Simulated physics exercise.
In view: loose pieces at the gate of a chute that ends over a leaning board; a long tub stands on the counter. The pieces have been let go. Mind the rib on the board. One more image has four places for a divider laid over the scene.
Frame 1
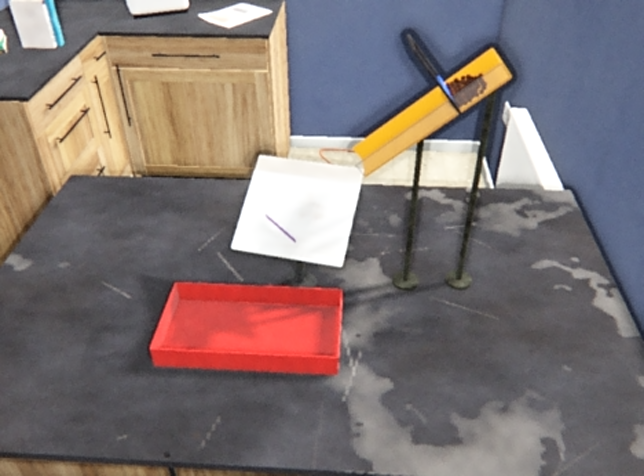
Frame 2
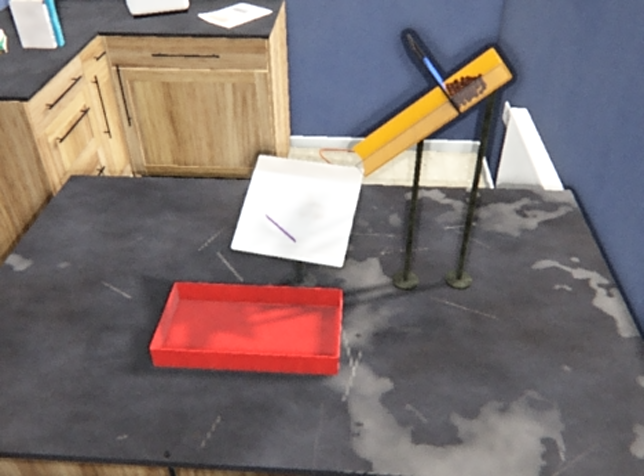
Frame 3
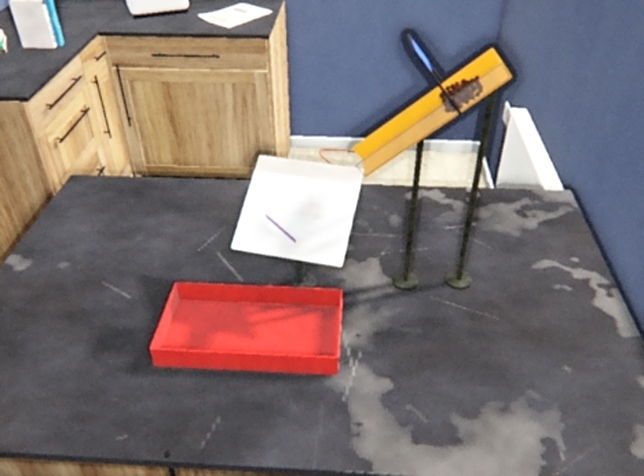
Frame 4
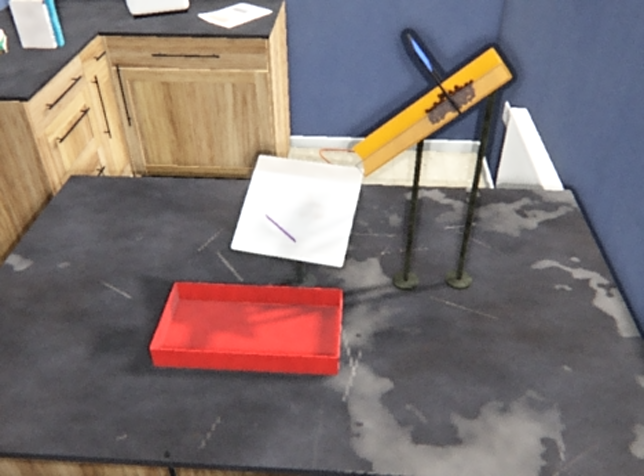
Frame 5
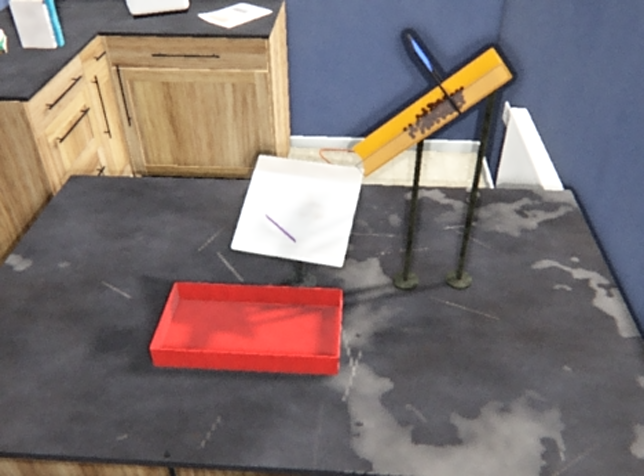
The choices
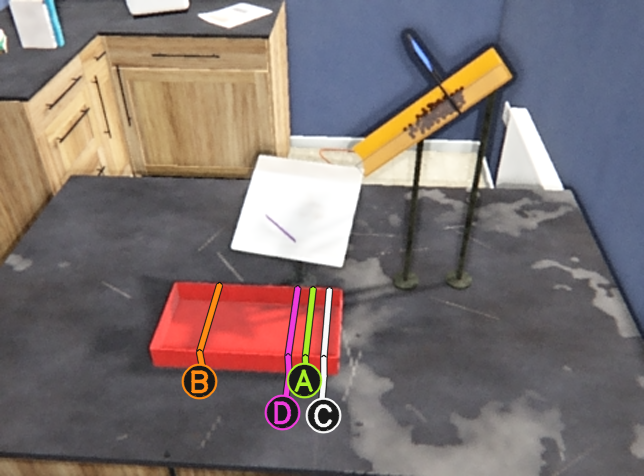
In a kitchen with blue walls and wooden cabinets, a dark, worn countertop is seen from above at an angle. An open red tub sits empty toward the front, behind it a tilted white board with a thin purple rib, and at the upper right a sloping orange chute on dark posts. Small dark brown pieces slide down the chute leftward, spreading out, while the camera stays still.
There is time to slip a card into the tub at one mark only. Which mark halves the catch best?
Line D.
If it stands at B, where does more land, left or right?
Right.
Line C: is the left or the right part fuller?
The left side.
On the marked copy, line A crosses the front rim at (305, 356); line B crosses the front rim at (199, 351); line C crosses the front rim at (323, 357); line D crosses the front rim at (288, 355).
With A, of what is caught, the larger part on the left of the divider, about a tenth on the right.
With B, of what is caught, about a tenth on the left of the divider, almost all on the right.
With C, of what is caught, almost all on the left of the divider, just a few on the right.
With D, of what is caught, roughly a third on the left of the divider, roughly two thirds on the right.
